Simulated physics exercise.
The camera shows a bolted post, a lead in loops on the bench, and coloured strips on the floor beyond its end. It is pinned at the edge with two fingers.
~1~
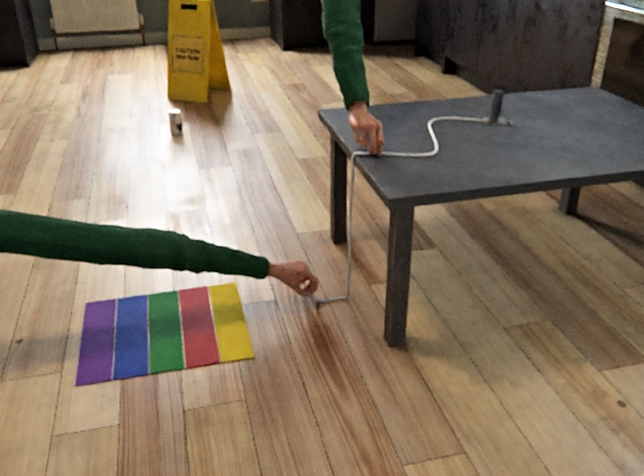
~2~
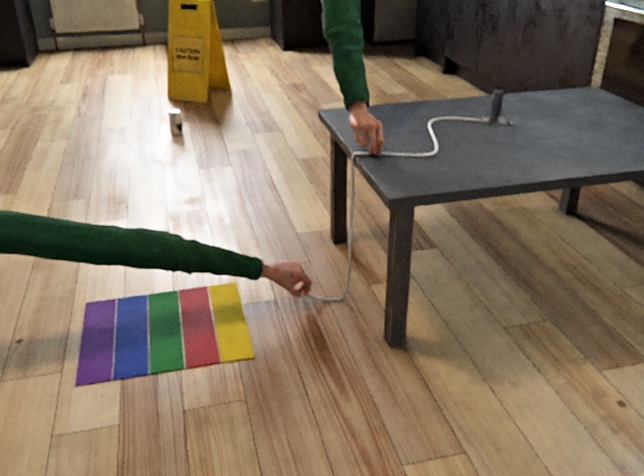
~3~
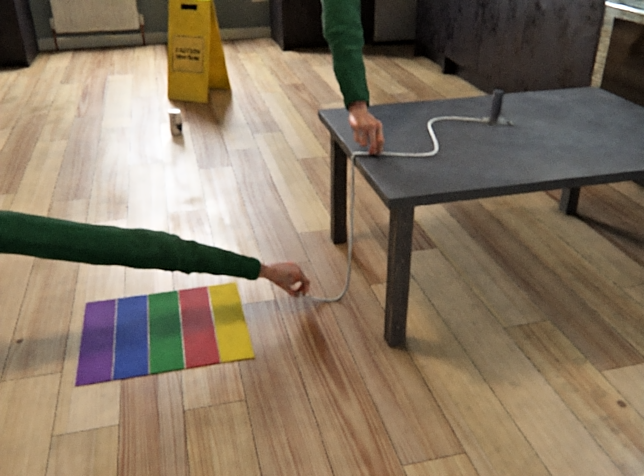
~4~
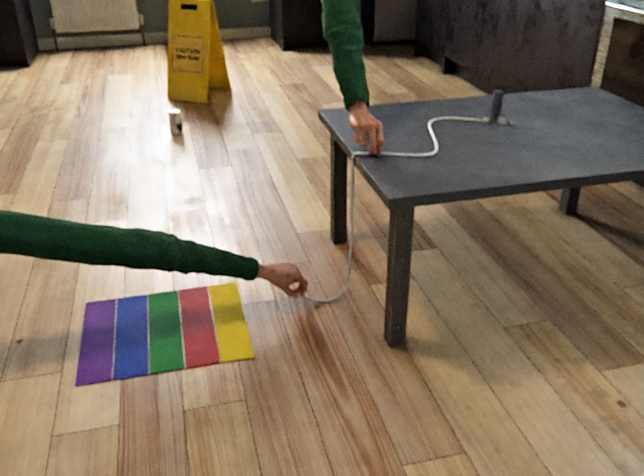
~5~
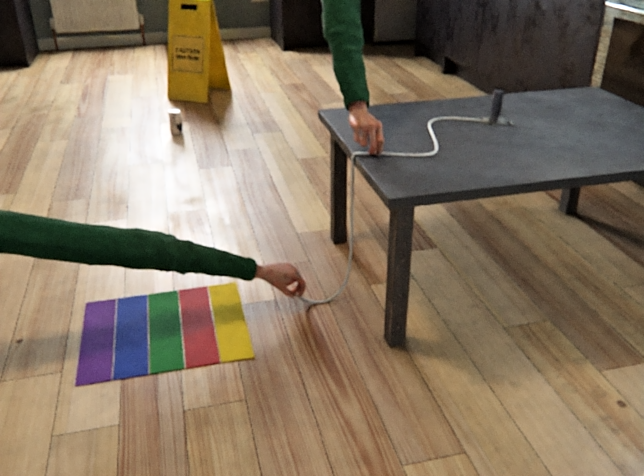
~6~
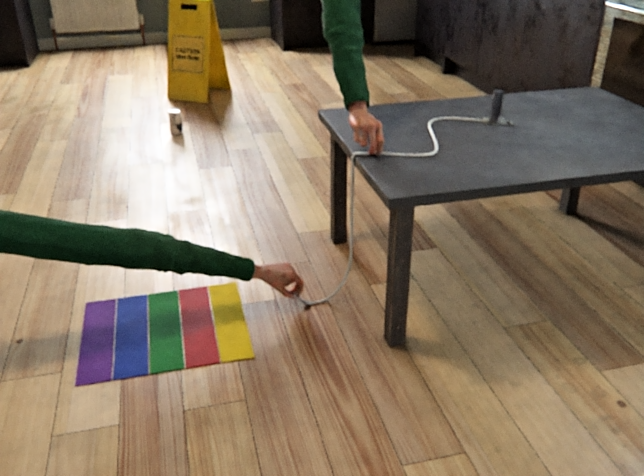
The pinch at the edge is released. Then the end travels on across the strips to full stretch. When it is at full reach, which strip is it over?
It is over the blue strip.
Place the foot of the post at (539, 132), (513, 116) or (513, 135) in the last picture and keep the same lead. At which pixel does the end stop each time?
Going through them in sequence: (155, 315), (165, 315) and finally (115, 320).
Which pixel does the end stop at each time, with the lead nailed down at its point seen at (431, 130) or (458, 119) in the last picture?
Roughly (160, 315) and (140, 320).
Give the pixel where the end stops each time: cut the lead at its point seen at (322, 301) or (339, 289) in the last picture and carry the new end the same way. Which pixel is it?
In that order: (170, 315) and (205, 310).
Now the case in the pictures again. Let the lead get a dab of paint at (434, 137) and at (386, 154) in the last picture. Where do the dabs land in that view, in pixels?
End: (397, 139) and then (319, 173).
A little later, end near (188, 310); over red.
Next, end near (150, 316); over green.
When it is tight, end near (127, 319); over blue. It gets as far as the blue strip.
